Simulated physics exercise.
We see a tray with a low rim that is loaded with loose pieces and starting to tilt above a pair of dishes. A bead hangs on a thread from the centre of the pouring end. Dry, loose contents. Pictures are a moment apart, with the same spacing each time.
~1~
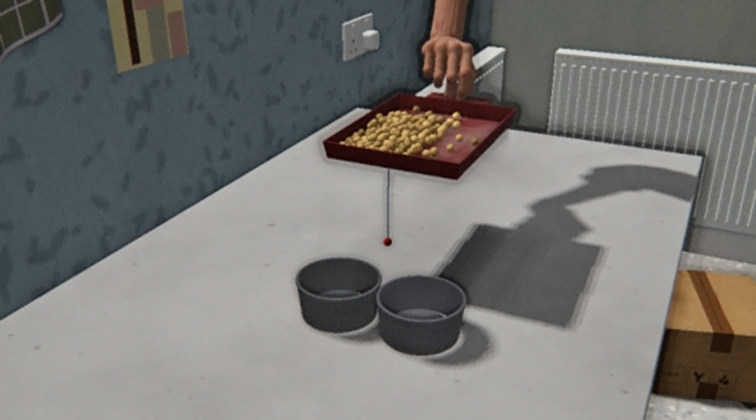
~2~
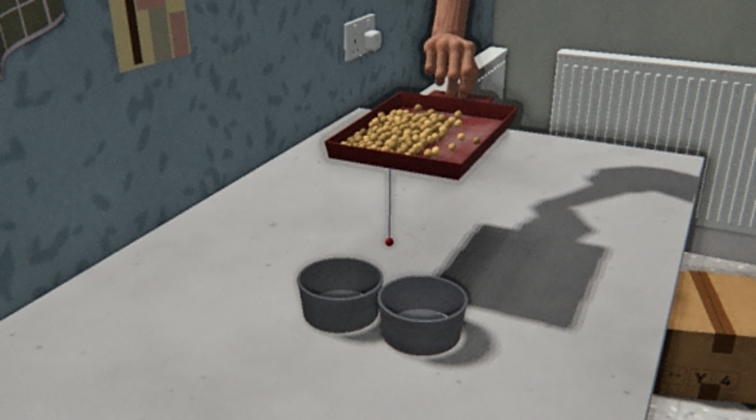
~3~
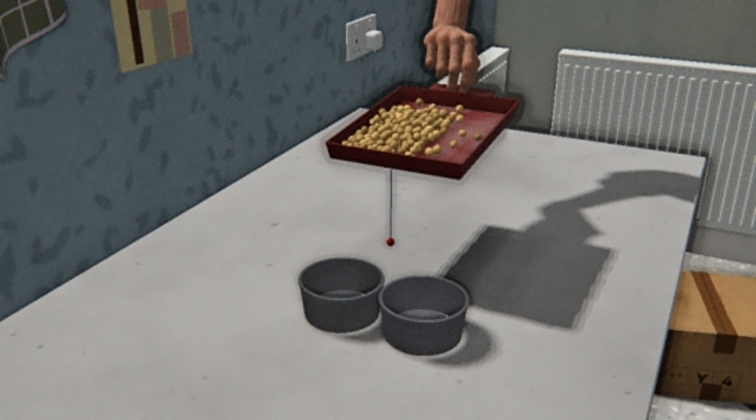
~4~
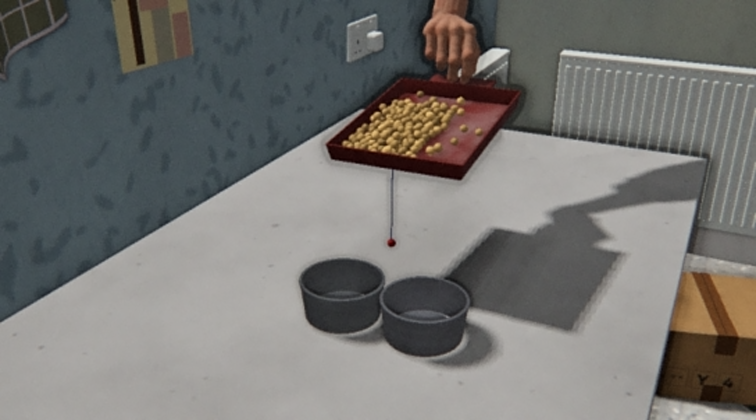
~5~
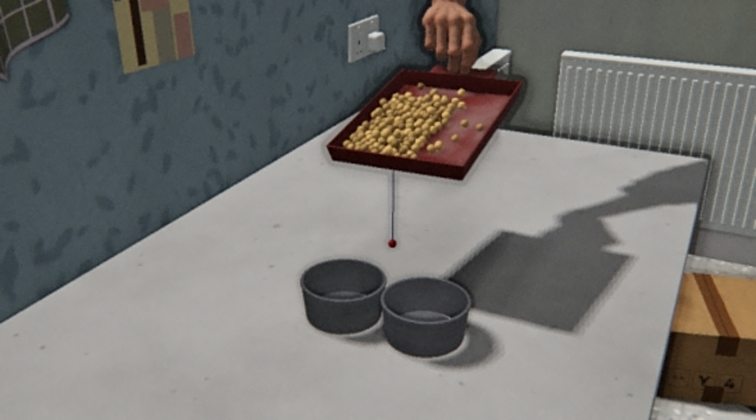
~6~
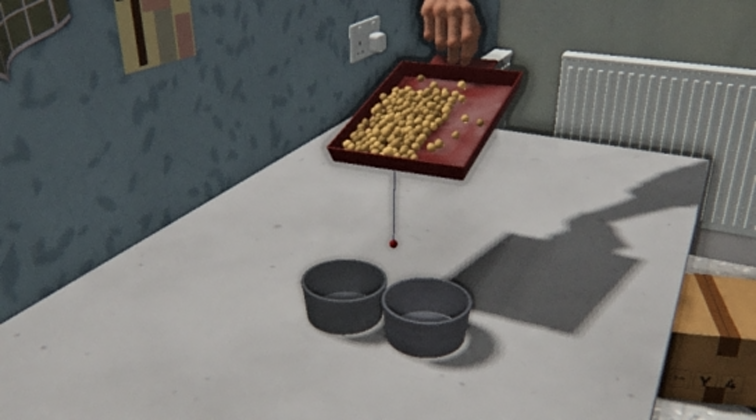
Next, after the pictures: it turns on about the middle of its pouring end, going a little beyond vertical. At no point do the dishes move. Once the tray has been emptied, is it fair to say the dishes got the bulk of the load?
Yes, they got more than half.
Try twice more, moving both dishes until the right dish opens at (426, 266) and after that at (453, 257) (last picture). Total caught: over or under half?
Well, it comes to a lesser portion at first and a lesser portion after that.
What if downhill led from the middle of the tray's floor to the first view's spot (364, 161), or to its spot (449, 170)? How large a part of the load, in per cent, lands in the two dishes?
It comes to about 40 per cent the first time and about 10 per cent the second.
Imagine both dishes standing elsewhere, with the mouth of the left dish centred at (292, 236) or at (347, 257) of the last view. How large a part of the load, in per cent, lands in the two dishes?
Trial 1 20%, trial 2 60%.
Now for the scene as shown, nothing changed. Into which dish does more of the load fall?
More ends up in the dish to the left.
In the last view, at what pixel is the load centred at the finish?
Centre at rest: Close to (337, 305).
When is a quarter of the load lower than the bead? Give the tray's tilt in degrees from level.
I'd say it is tilted about 105°.
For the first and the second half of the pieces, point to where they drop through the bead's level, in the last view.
The first part at (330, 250); the rest at (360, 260).
Soon after the last picture, tray tipped steeply; nearly all on the tray; a stray few in the air.
A little later, tray tipped right over; most on the tray; a small part in the left dish; a stray few outside both; a small part in the air.
Later still, tray tipped past a quarter turn; a small part in the right dish; about half in the left dish; about a third outside both.
At rest, tray tipped past a quarter turn; a small part in the right dish; about half in the left dish; about a third outside both.
